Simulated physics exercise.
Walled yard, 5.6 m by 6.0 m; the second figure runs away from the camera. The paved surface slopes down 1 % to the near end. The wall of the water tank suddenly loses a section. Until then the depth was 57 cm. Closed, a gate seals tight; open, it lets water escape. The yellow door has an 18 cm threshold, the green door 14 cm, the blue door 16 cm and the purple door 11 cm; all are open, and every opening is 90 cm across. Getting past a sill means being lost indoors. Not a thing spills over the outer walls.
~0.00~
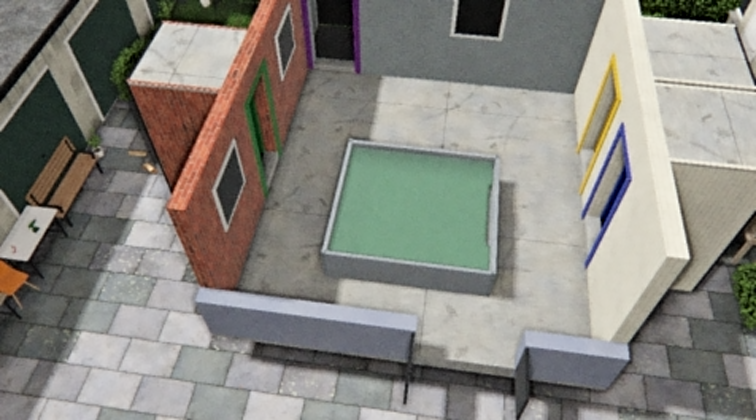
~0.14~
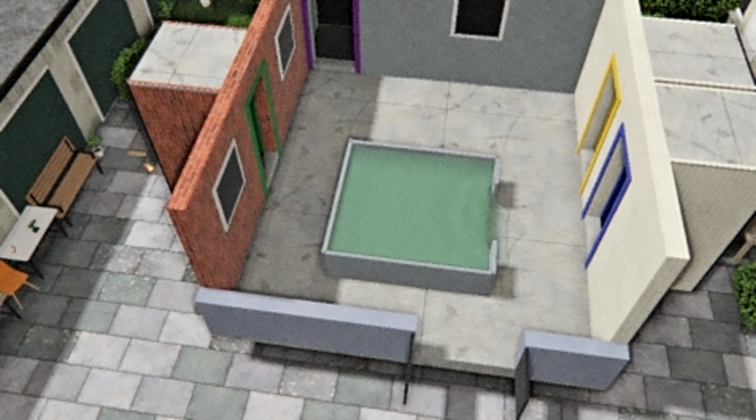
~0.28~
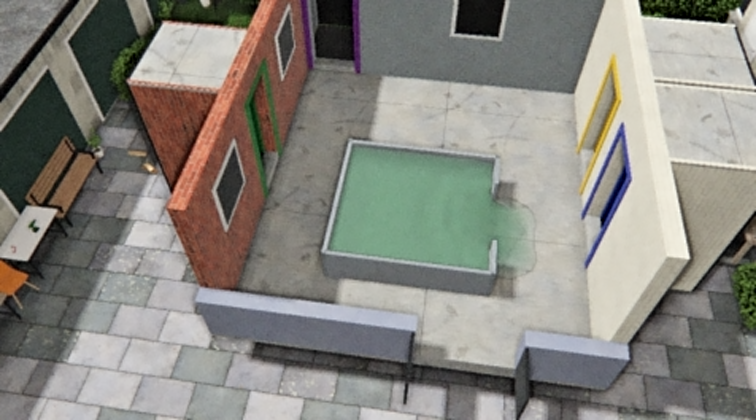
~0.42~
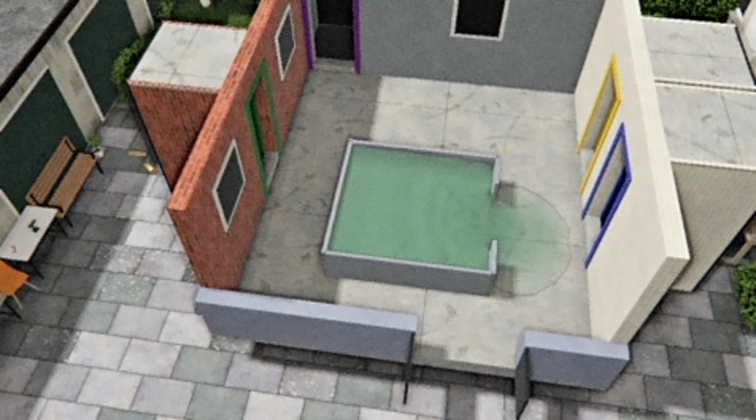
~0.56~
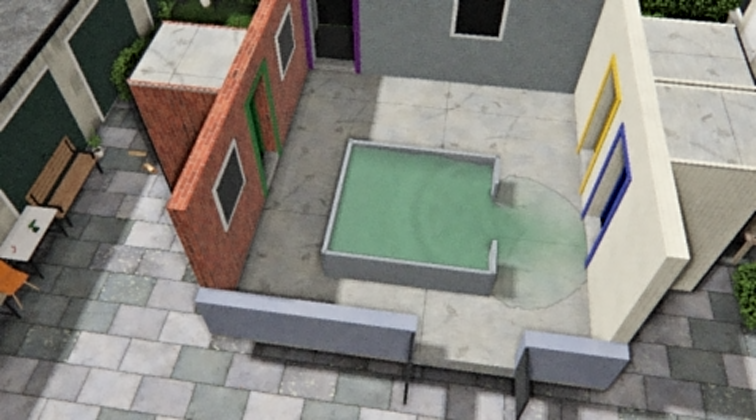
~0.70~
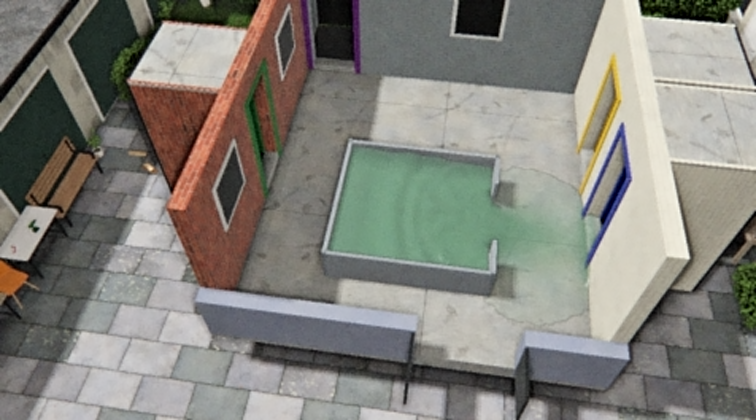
A square grey-walled tank of green water stands in a paved, walled yard, seen from high above by a camera that stays still. A red brick wall with a green-edged door is on the left, a purple-edged door at the back, and a cream wall with yellow and blue openings on the right. The tank's right side opens, and greenish water pours out, fanning across the paving to the cream wall near the blue opening.
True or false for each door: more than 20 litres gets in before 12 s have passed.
Yellow door false, green door false, blue door true, purple door false.
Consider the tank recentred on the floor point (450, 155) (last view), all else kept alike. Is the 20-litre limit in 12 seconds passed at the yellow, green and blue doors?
Yellow: Beyond limit; green: Within limit; blue: Within limit.
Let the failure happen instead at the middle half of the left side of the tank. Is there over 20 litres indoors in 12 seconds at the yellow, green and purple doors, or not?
Yellow: Within the limit; green: Exceeding the limit; purple: Exceeding the limit.
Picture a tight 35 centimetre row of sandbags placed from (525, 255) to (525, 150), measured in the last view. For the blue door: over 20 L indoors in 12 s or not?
Note, blue vs limit: Lower.
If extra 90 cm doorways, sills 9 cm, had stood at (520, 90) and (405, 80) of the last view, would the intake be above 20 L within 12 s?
Per doorway, in order: Sufficient / insufficient.
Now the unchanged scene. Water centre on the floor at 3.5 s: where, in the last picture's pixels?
I'd say somewhere around (461, 226).
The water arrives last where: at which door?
Last: Green.
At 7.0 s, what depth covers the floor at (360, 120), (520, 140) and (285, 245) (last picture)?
Taking the spots in order: 3 cm, 3 cm, 5 cm.
After 1.4 s water covers 20 % of the floor and is deepest (38 cm) near (585, 244); yellow door 12 cm at the sill, 0 L in, green door not reached, blue door 35 cm at the sill, 78 L in, purple door not reached.
After 2.2 s water covers 30 % of the floor and is deepest (38 cm) near (586, 262); yellow door 15 cm at the sill, 0 L in, green door not reached, blue door 36 cm at the sill, 182 L in, purple door not reached.
After 3.5 s water covers 50 % of the floor and is deepest (31 cm) near (593, 364); yellow door 13 cm at the sill, 0 L in, green door not reached, blue door 26 cm at the sill, 309 L in, purple door not reached.
After 7.0 s water covers 95 % of the floor and is deepest (20 cm) near (593, 364); yellow door 8 cm at the sill, 1 L in, green door 7 cm at the sill, 0 L in, blue door 17 cm at the sill, 383 L in, purple door 5 cm at the sill, 0 L in.
After 12.0 s water covers 95 % of the floor and is deepest (14 cm) near (228, 314); yellow door 5 cm at the sill, 1 L in, green door 12 cm at the sill, 0 L in, blue door 10 cm at the sill, 385 L in, purple door 10 cm at the sill, 1 L in.
